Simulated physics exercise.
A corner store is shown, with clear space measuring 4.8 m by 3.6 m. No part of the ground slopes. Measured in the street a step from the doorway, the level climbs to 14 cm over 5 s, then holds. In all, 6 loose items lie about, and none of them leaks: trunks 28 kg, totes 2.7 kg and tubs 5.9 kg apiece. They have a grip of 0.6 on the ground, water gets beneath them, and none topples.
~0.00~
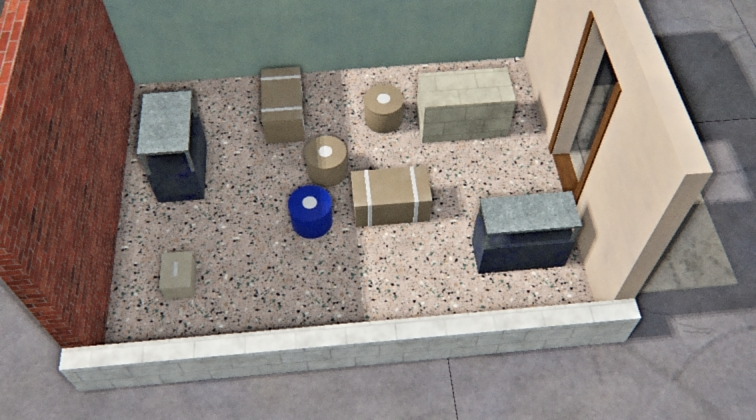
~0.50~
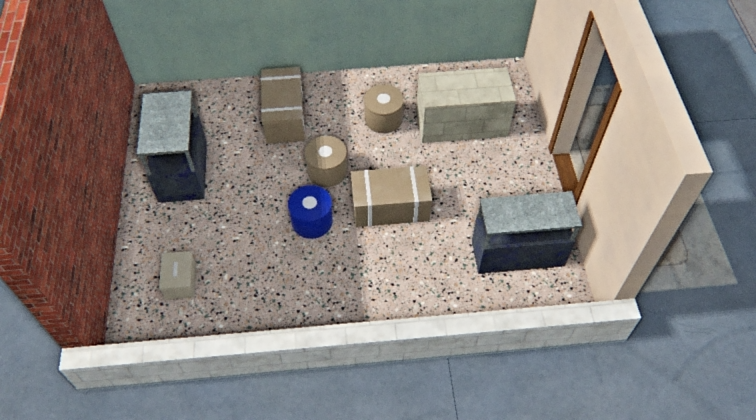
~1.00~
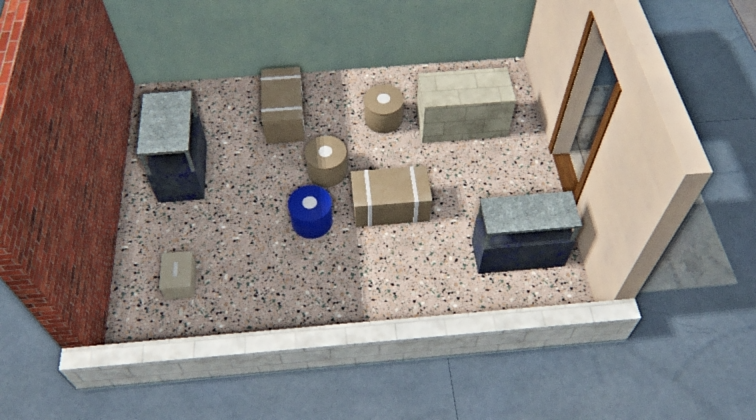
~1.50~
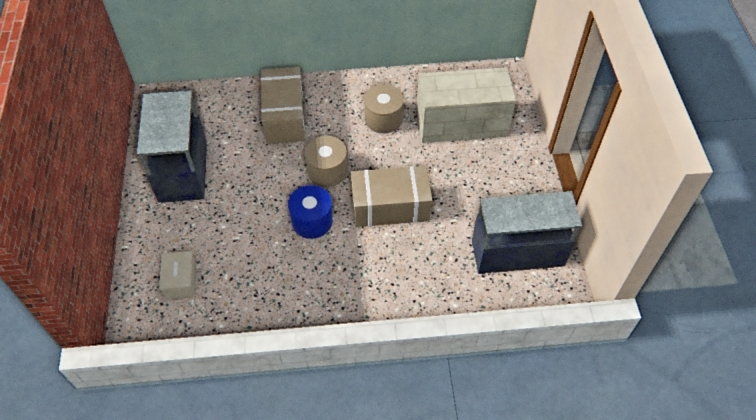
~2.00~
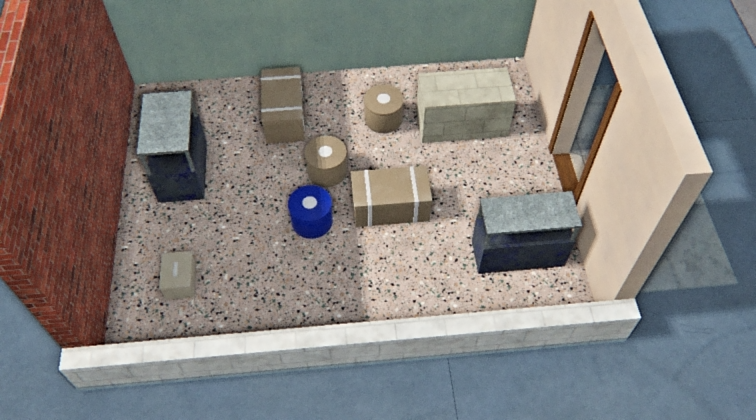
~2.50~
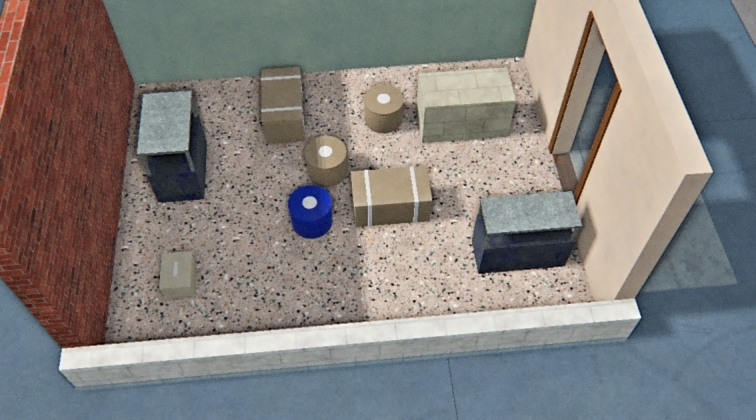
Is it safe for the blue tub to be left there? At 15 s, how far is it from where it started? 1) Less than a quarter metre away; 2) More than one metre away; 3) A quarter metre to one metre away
1, less than a quarter metre away.
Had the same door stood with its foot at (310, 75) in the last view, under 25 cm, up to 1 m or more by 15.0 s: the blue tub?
Well, the blue tub scoots a little.
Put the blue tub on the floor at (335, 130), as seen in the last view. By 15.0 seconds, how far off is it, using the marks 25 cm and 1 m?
It moves a short way.
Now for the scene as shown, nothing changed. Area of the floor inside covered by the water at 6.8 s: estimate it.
The covered patch comes to about 6.5 m2.
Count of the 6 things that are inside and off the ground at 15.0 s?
It comes to 2 of them.
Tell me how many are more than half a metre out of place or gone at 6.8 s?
Tally: 0.
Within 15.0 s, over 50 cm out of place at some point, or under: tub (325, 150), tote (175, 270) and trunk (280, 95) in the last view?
Beyond, beyond, within.
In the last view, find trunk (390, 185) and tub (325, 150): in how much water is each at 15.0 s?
I'd estimate 4 cm for the first and 5 cm for the second.
After 3.5 s the blue tub is near (310, 203), 0.0 m from its start, aground; 0 afloat.
After 6.8 s the blue tub is near (310, 203), 0.0 m from its start, aground; 0 afloat.
After 11.0 s the blue tub is near (310, 203), 0.0 m from its start, aground; 0 afloat.
After 15.0 s the blue tub is near (310, 203), 0.0 m from its start, aground; 2 afloat.
